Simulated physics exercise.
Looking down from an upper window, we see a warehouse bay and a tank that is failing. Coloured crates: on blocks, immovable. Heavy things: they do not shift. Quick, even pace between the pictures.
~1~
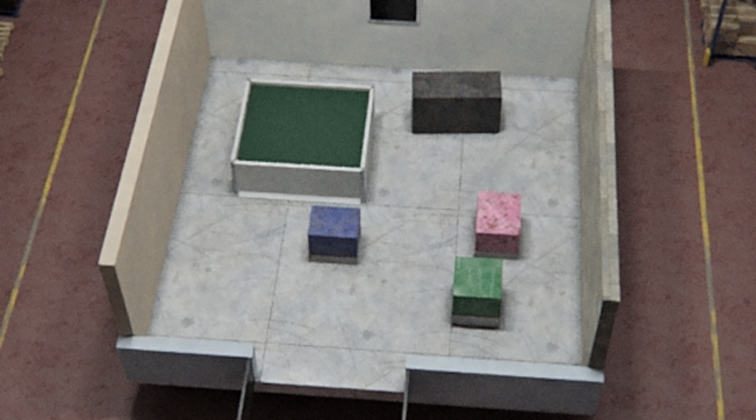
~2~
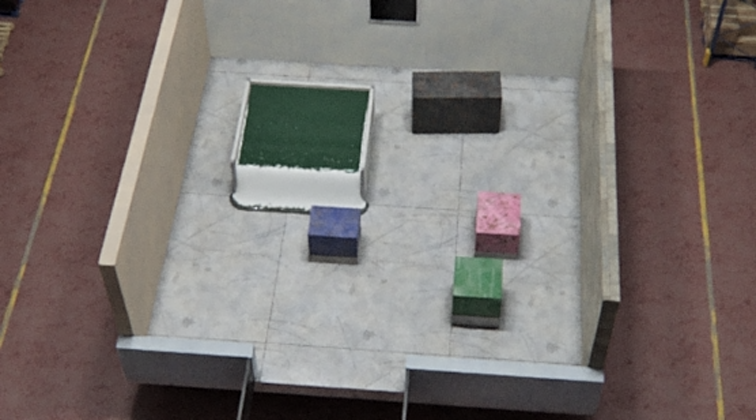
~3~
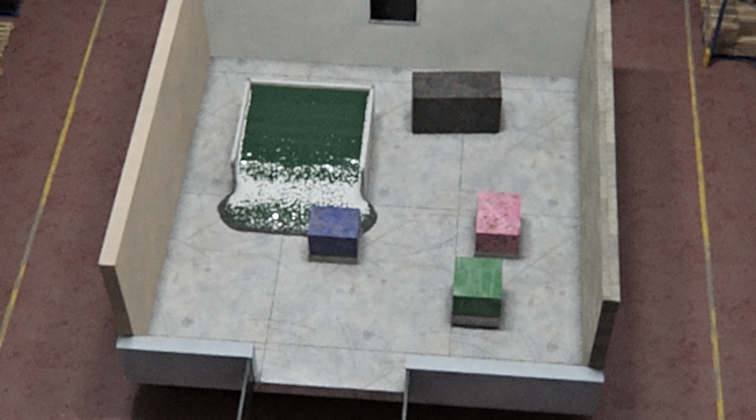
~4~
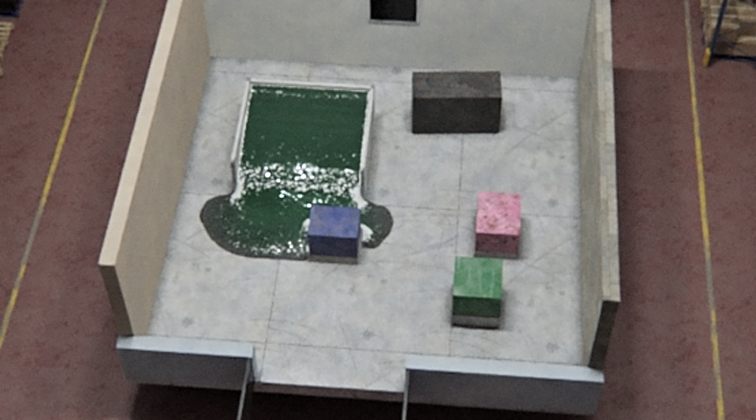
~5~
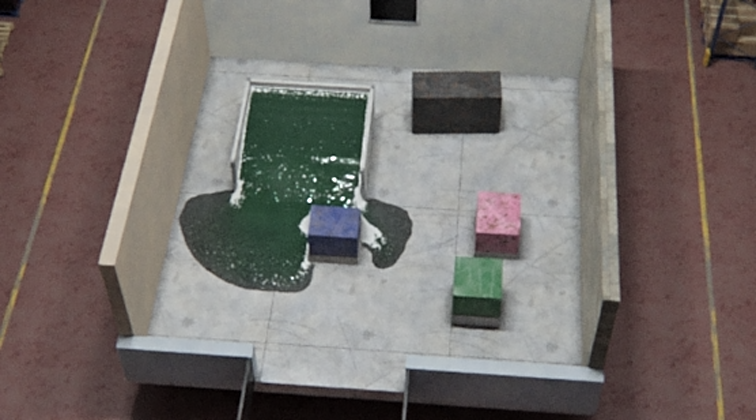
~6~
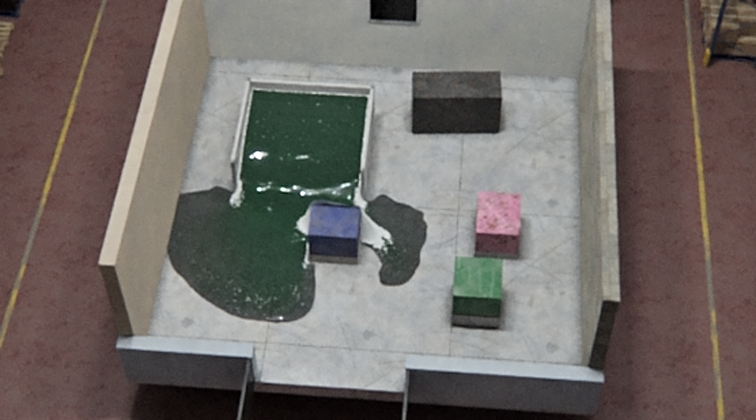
Green liquid pours from a tank's open front and spreads around a blue crate.
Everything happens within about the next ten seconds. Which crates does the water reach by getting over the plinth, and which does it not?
One by one: I expect the green crate to stay untouched; I expect the pink crate to be touched by the water; I expect the blue crate to be touched by the water.
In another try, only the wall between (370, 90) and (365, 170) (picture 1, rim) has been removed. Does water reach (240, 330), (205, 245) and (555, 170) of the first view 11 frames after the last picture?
Spared, then spared, then sodden.
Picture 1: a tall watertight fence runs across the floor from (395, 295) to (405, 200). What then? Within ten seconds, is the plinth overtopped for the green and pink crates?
The green crate is not reached and the pink crate is not reached.
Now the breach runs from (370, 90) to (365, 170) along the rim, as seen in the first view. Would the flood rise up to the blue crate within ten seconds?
Result: Blue is not reached.
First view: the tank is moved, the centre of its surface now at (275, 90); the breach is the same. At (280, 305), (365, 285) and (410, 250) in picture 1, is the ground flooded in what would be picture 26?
Results in order - swamped, left untouched, swamped.
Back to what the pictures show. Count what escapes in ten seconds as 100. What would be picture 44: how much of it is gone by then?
Around 75 percent.
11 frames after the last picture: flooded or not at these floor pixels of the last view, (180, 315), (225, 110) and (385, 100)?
Going through them in order, I'd say drenched, clear and clear.
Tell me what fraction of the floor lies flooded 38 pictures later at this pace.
Share estimate: About 85 per cent.
A moment on, water covers 35 % of the floor; the green crate water round its plinth, the pink crate water round its plinth, the blue crate water round its plinth.
Next, water covers 50 % of the floor; the green crate water round its plinth, the pink crate water round its plinth, the blue crate water round its plinth.
Then, water covers 60 % of the floor; the green crate water round its plinth, the pink crate water round its plinth, the blue crate water round its plinth.
Later, water covers 85 % of the floor; the green crate water round its plinth, the pink crate water round its plinth, the blue crate water round its plinth.
In the end, water covers 100 % of the floor; the green crate stayed above the water, the pink crate was topped, the blue crate was topped.
